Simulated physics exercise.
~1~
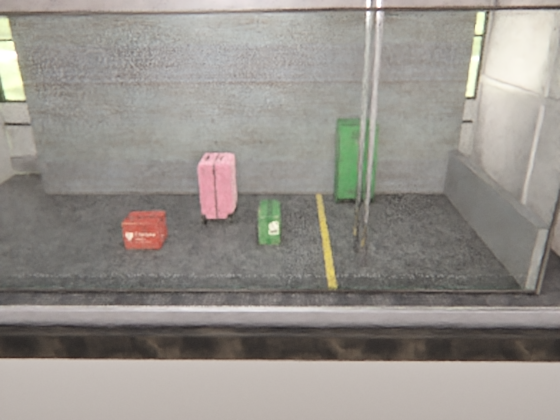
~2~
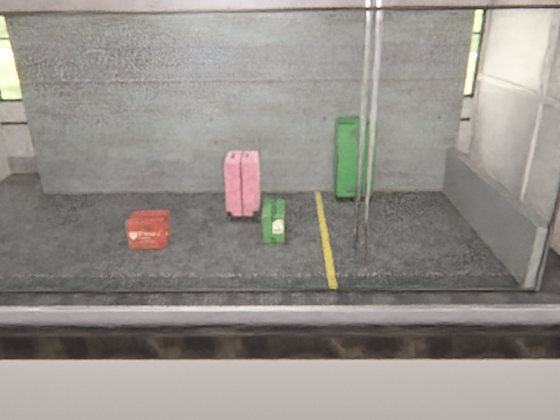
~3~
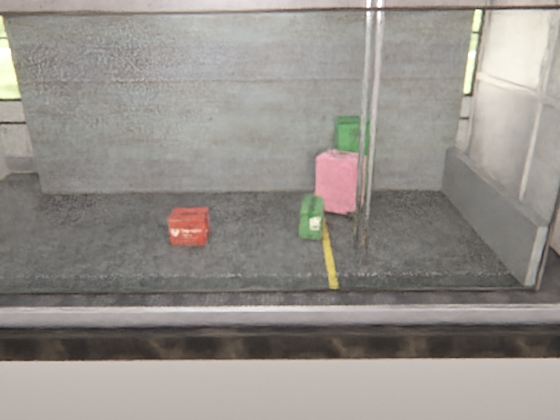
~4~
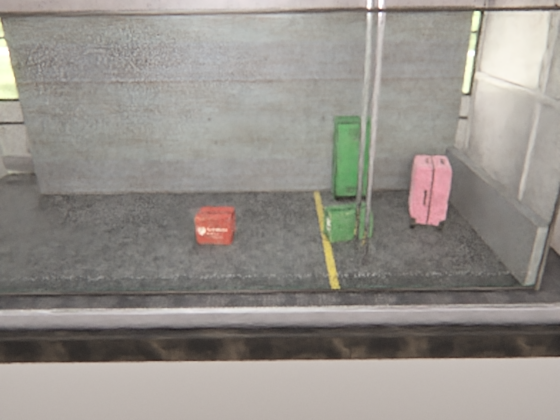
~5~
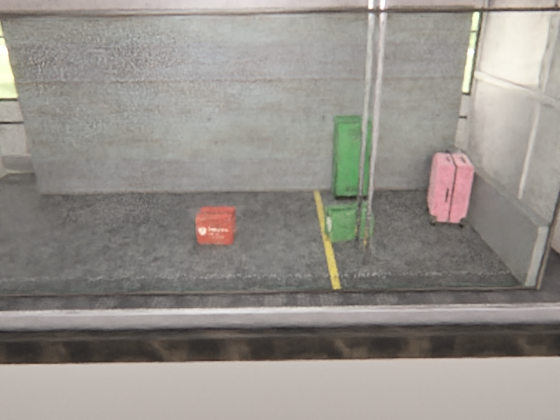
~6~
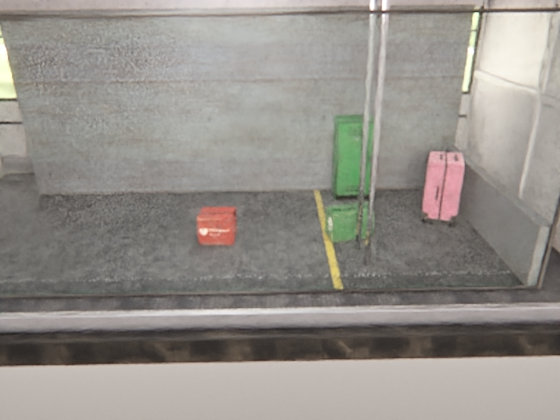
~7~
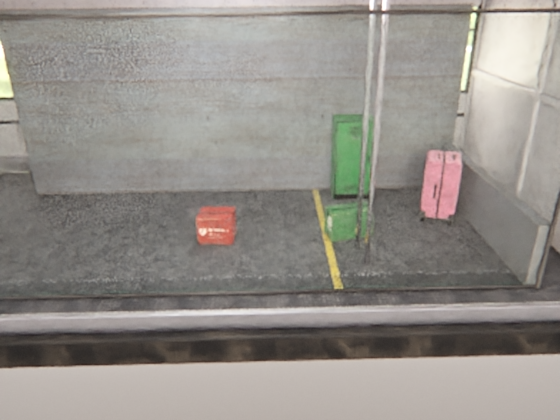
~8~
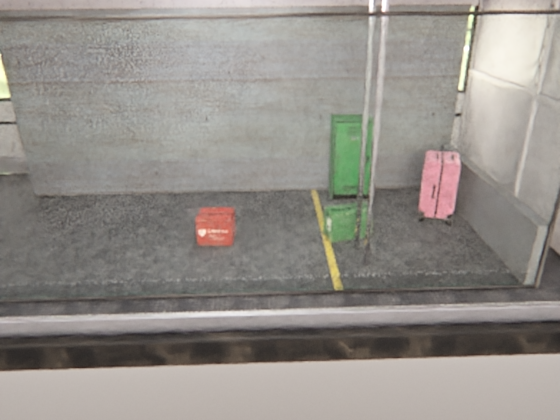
A pink suitcase rolled right across a gray bay, passing in front of a tall green locker, while a green box slid over the yellow line and a red box slid partway, stopping short; the suitcase settled near the right wall.
